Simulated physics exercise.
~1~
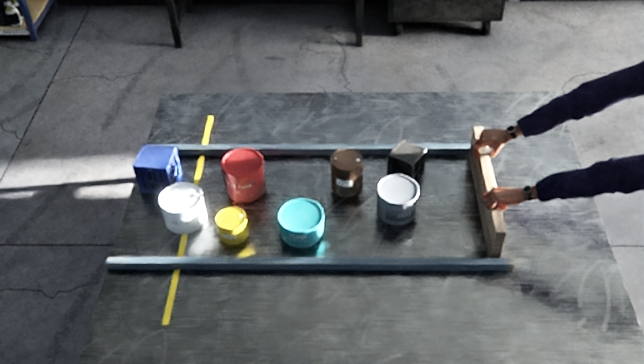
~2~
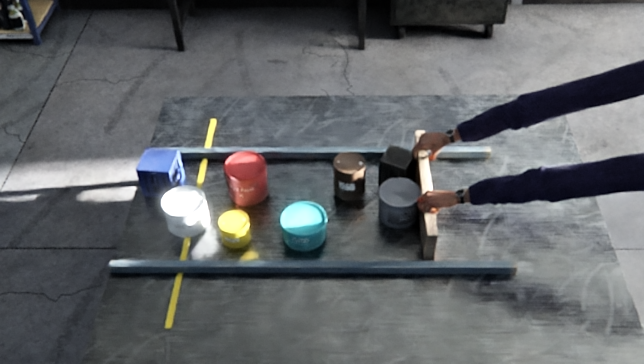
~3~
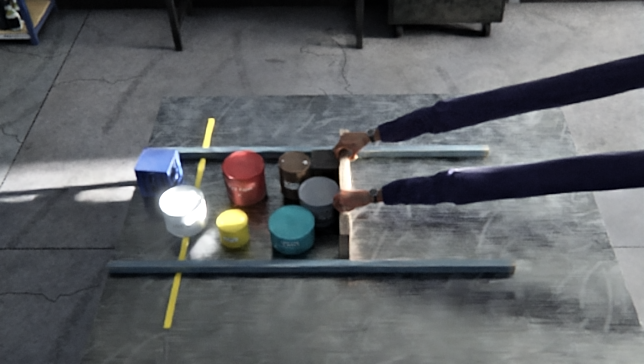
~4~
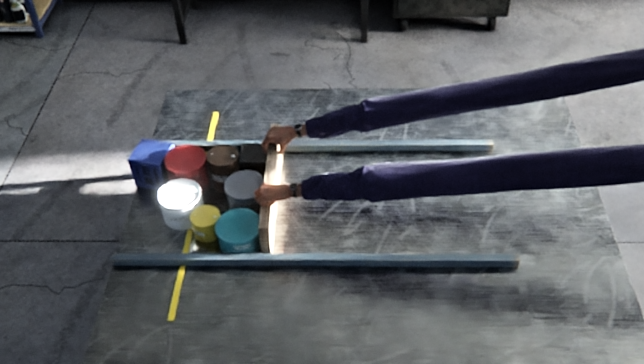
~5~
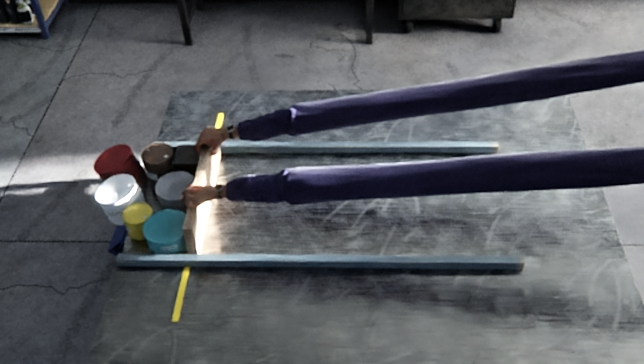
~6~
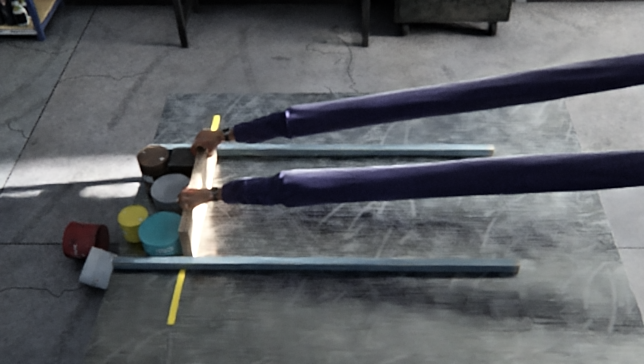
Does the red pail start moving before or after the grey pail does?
The red pail starts moving after the grey one. The grey pail is already sliding left with the plank while the red pail is still in its place.
